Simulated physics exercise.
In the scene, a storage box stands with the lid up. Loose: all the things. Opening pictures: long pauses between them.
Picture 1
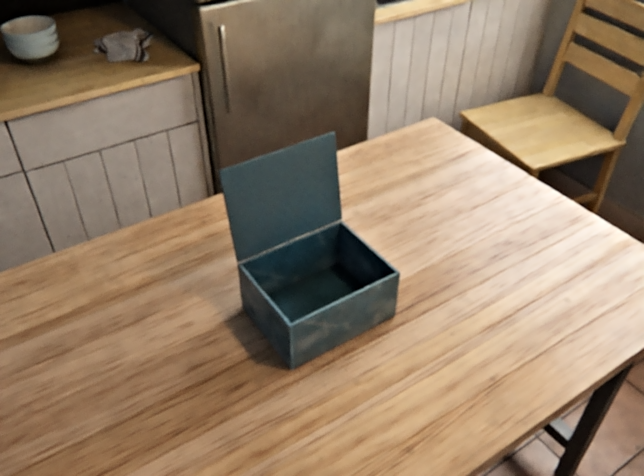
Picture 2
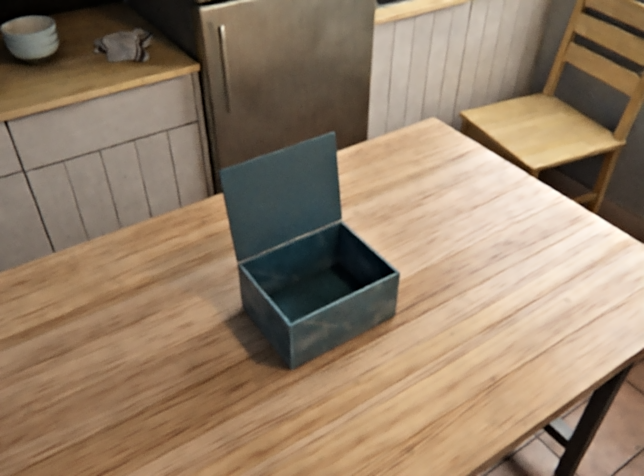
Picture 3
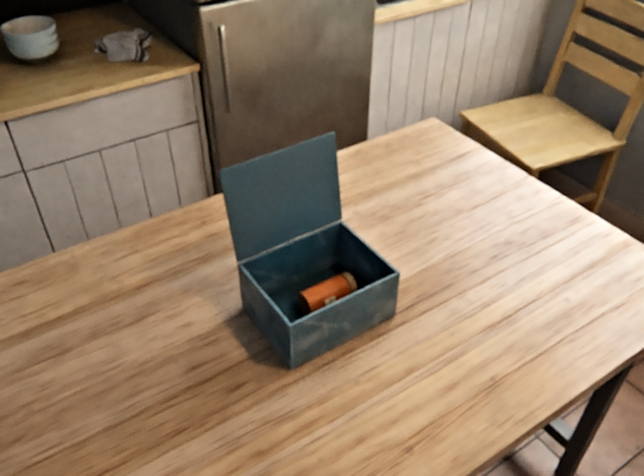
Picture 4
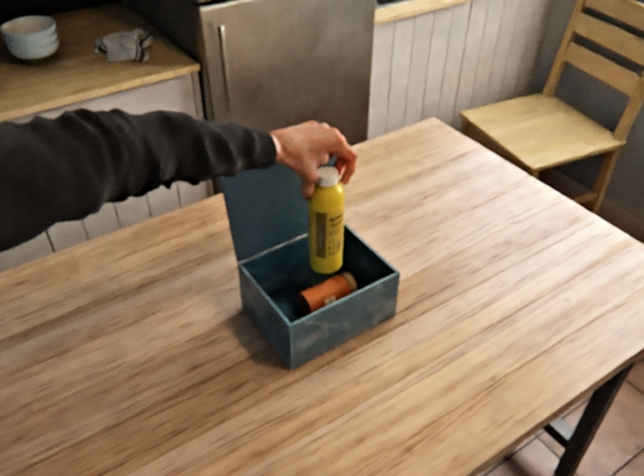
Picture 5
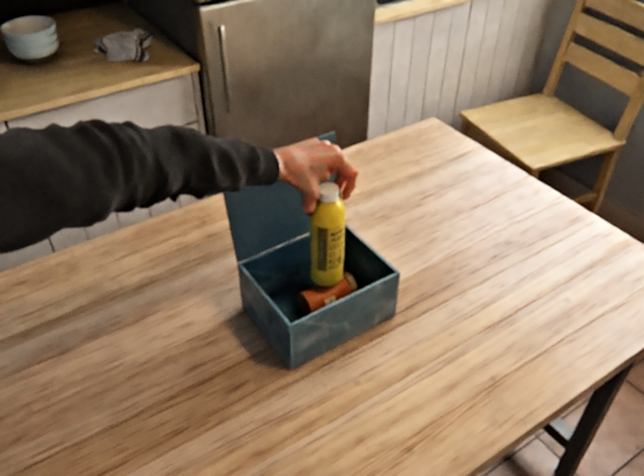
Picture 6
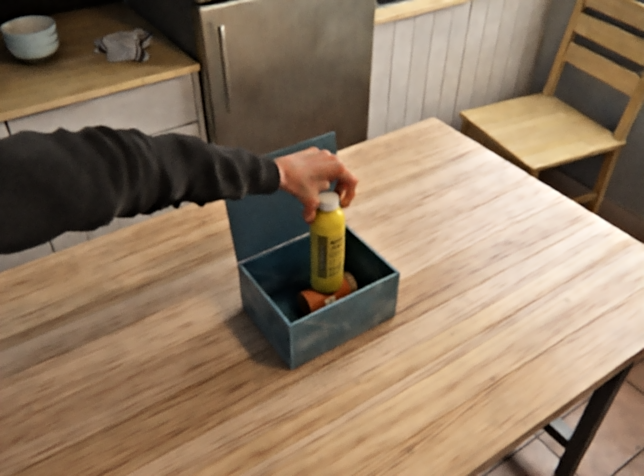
The video shows an open, empty teal box on a wooden table, then an orange shaker lying inside it. A hand reaching from the left holds a yellow bottle above the box and lowers it in beside the shaker.
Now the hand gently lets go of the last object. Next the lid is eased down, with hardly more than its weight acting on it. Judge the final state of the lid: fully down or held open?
In the end it is held open.
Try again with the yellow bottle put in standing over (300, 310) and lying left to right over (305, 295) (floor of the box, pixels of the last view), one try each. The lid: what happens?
Case one: Lid stays raised; case two: Lid goes down.
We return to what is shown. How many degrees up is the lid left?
Roughly 20 degrees above the rim.
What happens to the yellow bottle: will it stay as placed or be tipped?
Once everything settles, it ends up at a slant.
Then, 1.20 s after the last picture, lid starting down; yellow bottle tipped 19° from how it was near (318, 236).
Then, 1.90 s after the last picture, lid 54° above the rim; yellow bottle tipped 9° from how it was near (335, 251).
Then, 2.30 s after the last picture, lid 23° above the rim; yellow bottle tipped 51° from how it was near (352, 275).
At rest, lid 21° above the rim; tipped over in the box, yellow bottle; orange shaker in place. Seen from the same camera at the end, yellow bottle near (353, 275).
